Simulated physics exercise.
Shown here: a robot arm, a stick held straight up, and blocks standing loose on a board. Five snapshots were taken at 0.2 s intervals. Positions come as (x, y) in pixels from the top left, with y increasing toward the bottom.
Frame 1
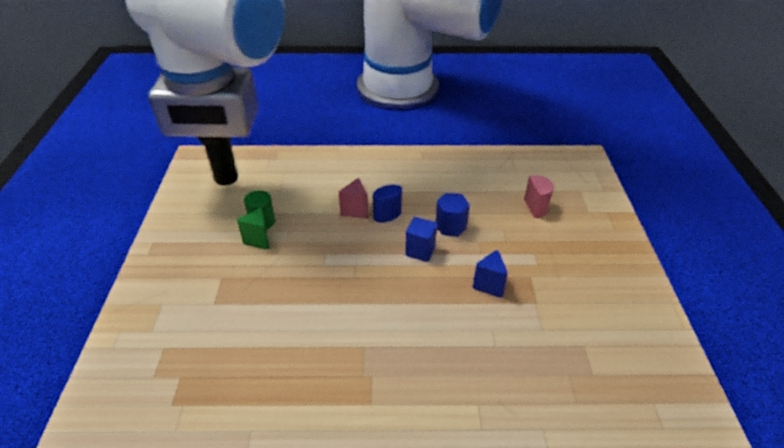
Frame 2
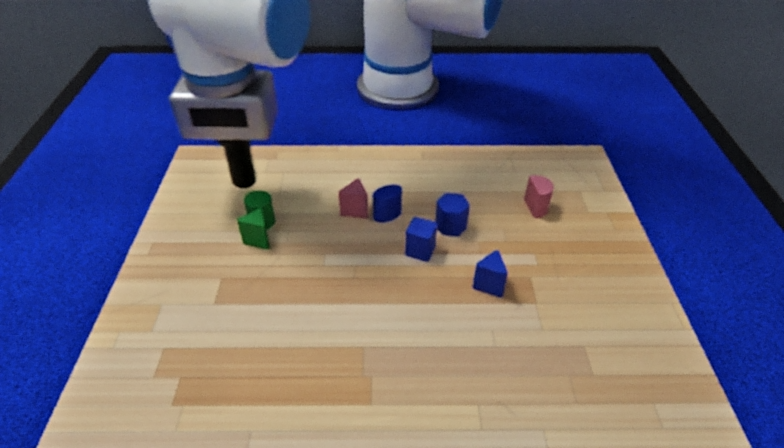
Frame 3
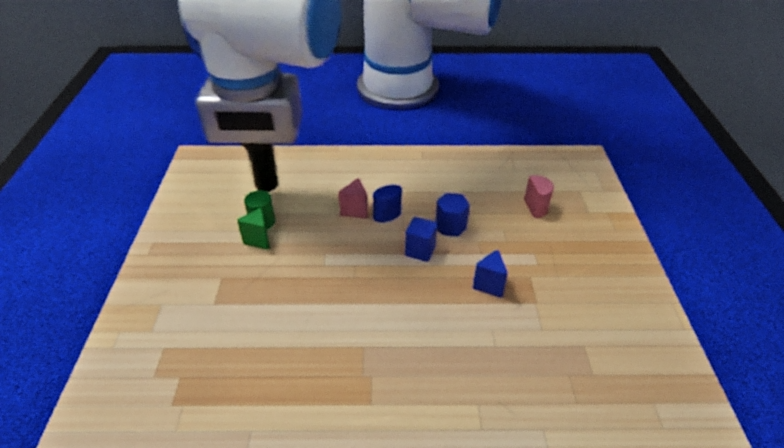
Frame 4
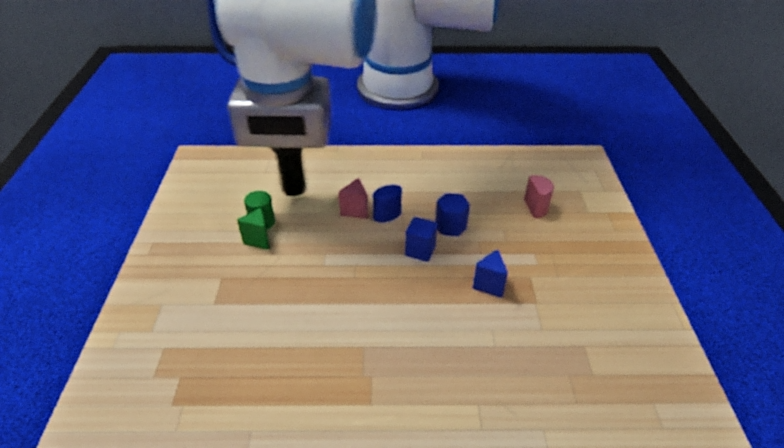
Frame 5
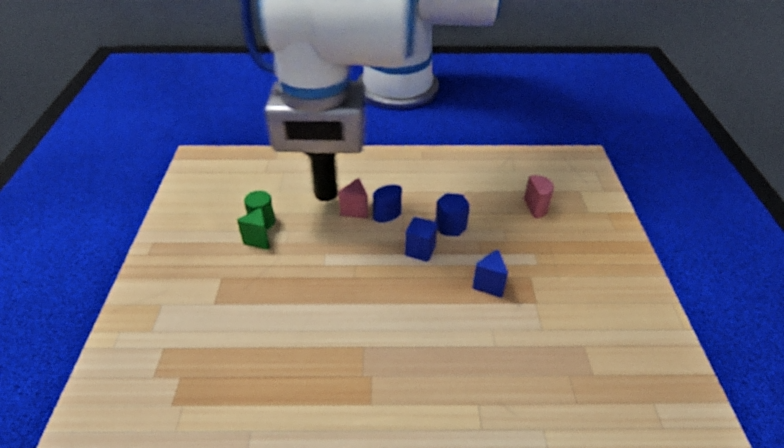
A white robot arm with blue bands holds a black stick upright over the back left of a pale wooden board on a blue surface, seen from the front and slightly above. Two green blocks sit at left, a pink block and several blue ones near the middle, another pink one at right. The arm slides the stick rightward, past the green blocks and close beside the nearer pink block, while every block and the camera stay still.
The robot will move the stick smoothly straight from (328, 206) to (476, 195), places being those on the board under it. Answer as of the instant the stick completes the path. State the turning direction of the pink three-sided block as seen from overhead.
Clockwise, from overhead.
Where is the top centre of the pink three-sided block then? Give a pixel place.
Just about (374, 193).
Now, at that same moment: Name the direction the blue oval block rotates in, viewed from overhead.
Prediction: Counterclockwise.
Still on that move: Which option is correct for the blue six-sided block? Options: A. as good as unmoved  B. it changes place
The one that fits is A, as good as unmoved.
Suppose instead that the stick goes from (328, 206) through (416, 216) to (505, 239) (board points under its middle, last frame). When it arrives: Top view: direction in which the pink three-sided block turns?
Clockwise from above.
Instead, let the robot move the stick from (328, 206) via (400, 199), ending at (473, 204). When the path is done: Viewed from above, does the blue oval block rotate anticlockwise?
My answer is yes.
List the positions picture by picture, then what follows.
The first picture shows tip of the stick (227, 179), middles of tops, pink three-sided block (355, 188), blue oval block (388, 191), blue six-sided block (453, 203).
The second picture shows stick (245, 182), nothing pushed.
The third picture shows stick (267, 186), nothing pushed.
The fourth picture shows stick (295, 190), nothing pushed.
The fifth picture shows stick (326, 195), pink three-sided block (355, 188), blue oval block (388, 191), blue six-sided block (453, 203).
On the path given first. One third of the way, stick (378, 190); pink three-sided block (374, 193), turned 40° clockwise; blue oval block (394, 195), turned 40° anticlockwise.
Two thirds of the way, stick (428, 187); pink three-sided block (374, 193), turned 40° clockwise; blue oval block (394, 195), turned 40° anticlockwise.
At the end, stick (478, 184); pink three-sided block (374, 193), turned 40° clockwise; blue oval block (394, 195), turned 40° anticlockwise; blue six-sided block unmoved.
